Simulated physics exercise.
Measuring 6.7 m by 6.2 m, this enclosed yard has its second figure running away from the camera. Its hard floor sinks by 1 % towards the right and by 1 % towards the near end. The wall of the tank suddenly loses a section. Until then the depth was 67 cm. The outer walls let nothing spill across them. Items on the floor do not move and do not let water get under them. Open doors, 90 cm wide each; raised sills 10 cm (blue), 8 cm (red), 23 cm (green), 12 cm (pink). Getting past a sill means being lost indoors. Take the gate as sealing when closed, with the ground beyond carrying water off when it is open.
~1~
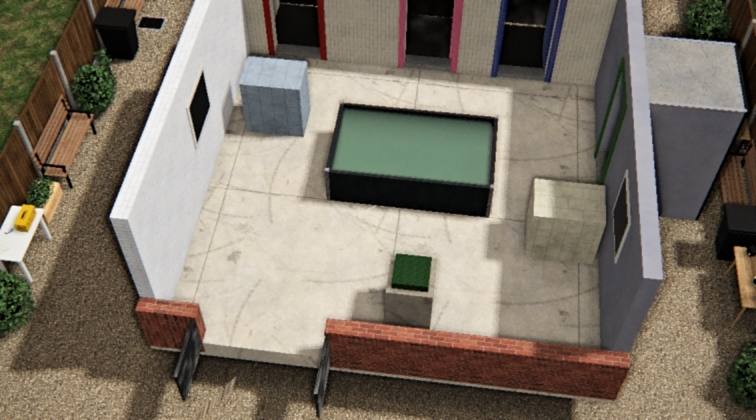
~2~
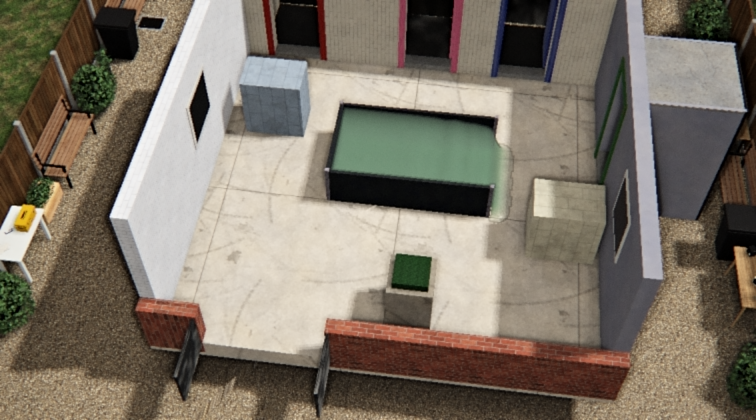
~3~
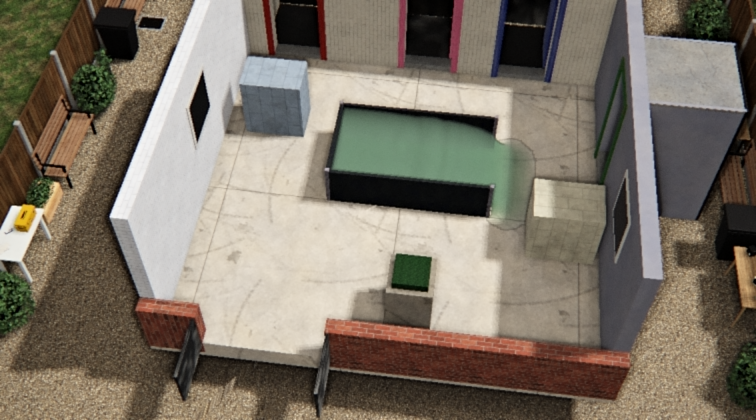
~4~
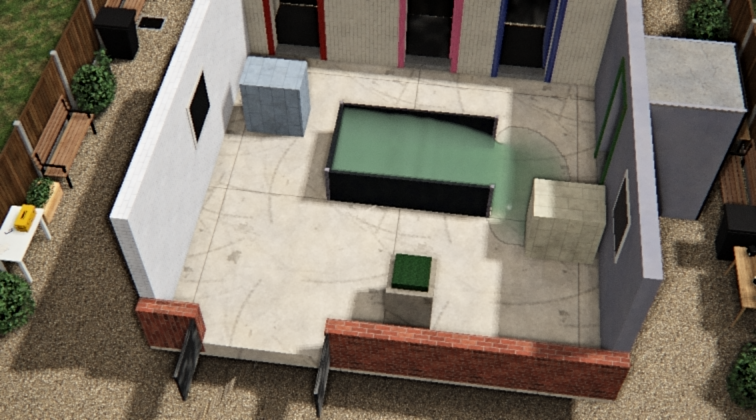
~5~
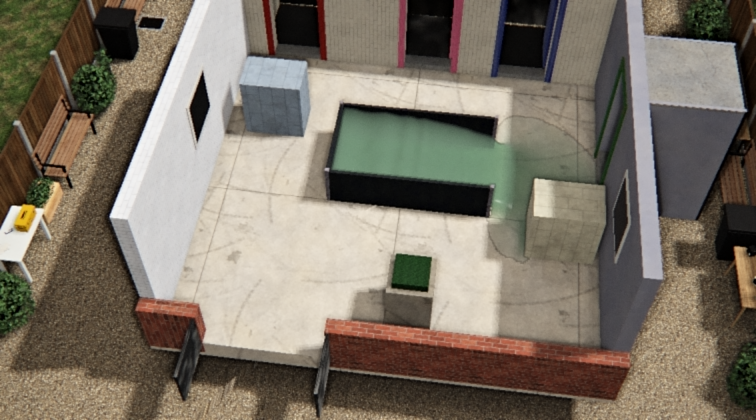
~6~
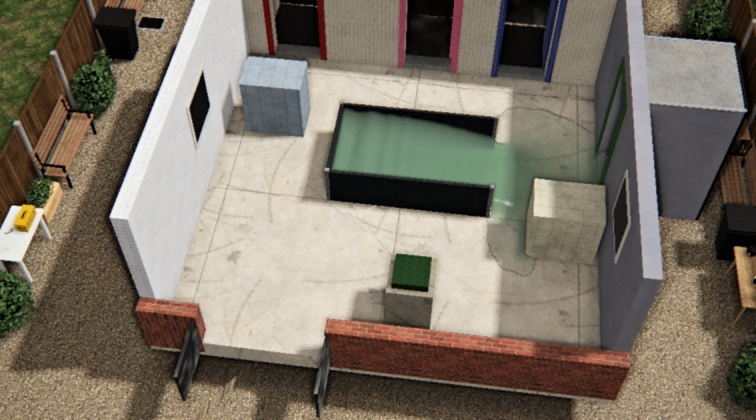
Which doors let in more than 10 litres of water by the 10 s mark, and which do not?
By then, the blue door lets in more than that, the red door lets in more than that, the green door lets in more than that, the pink door does not.
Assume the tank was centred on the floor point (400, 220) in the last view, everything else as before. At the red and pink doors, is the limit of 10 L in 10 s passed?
Red: Within limit; pink: Within limit.
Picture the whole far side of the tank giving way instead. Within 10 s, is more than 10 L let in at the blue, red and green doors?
Then blue exceeds it, red exceeds it, green does not exceed it.
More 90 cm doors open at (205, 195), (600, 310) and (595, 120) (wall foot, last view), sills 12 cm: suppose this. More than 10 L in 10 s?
So, in the order given, it's shy of the mark, then shy of the mark, then beyond the mark.
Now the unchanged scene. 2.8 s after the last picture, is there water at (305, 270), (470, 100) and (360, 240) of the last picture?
The first point is not yet hit, the second is awash and the third is not yet hit.
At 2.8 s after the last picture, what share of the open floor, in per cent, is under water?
Close to 45 in a hundred.
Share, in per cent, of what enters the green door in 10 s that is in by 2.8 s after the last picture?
95 percent or so by then.
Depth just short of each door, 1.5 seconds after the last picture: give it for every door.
You'd get blue at 9 cm, red at 0 cm, green at 43 cm, and pink at 0 cm.
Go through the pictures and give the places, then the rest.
The tank at (414, 147) is whole and still, 67 cm deep, in the first picture.
Water pours out at (490, 170) and has run 0.9 m, to a hidden place; typically 9 cm deep outside, 67 cm at the tank's back, in the second picture.
Water pours out at (489, 173) and has run 1.0 m, to (517, 145); typically 12 cm deep outside, 67 cm at the tank's back, in the third picture.
The front is at (557, 154), 1.4 m from the gap at (489, 174); 2.5 m2 of floor is under water; 67 cm left at the back of the tank, in the fourth picture.
The front is at (594, 171), 1.9 m from the gap at (489, 174); 3.8 m2 of floor is under water; 67 cm left at the back of the tank, in the fifth picture.
Water pours out at (489, 174) and has run 2.2 m, to (594, 140); typically 9 cm deep outside, 63 cm at the tank's back, in the sixth picture.
Then, 0.7 s after the last picture water covers 20 % of the floor and is deepest (51 cm) near (588, 221); blue door not reached, red door not reached, green door 43 cm at the sill, 48 L in, pink door not reached.
Then, 1.5 s after the last picture water covers 30 % of the floor and is deepest (46 cm) near (588, 221); blue door 9 cm at the sill, 0 L in, red door not reached, green door 43 cm at the sill, 138 L in, pink door not reached.
Then, 2.8 s after the last picture water covers 45 % of the floor and is deepest (36 cm) near (586, 93); blue door 20 cm at the sill, 25 L in, red door not reached, green door 27 cm at the sill, 215 L in, pink door 6 cm at the sill, 0 L in.
Then, 5.3 s after the last picture water covers 75 % of the floor and is deepest (18 cm) near (253, 79); blue door 14 cm at the sill, 96 L in, red door 3 cm at the sill, 0 L in, green door 15 cm at the sill, 221 L in, pink door 7 cm at the sill, 0 L in.
Then, 9.3 s after the last picture water covers 95 % of the floor and is deepest (11 cm) near (378, 128); blue door 6 cm at the sill, 102 L in, red door 9 cm at the sill, 30 L in, green door 9 cm at the sill, 221 L in, pink door 5 cm at the sill, 0 L in.
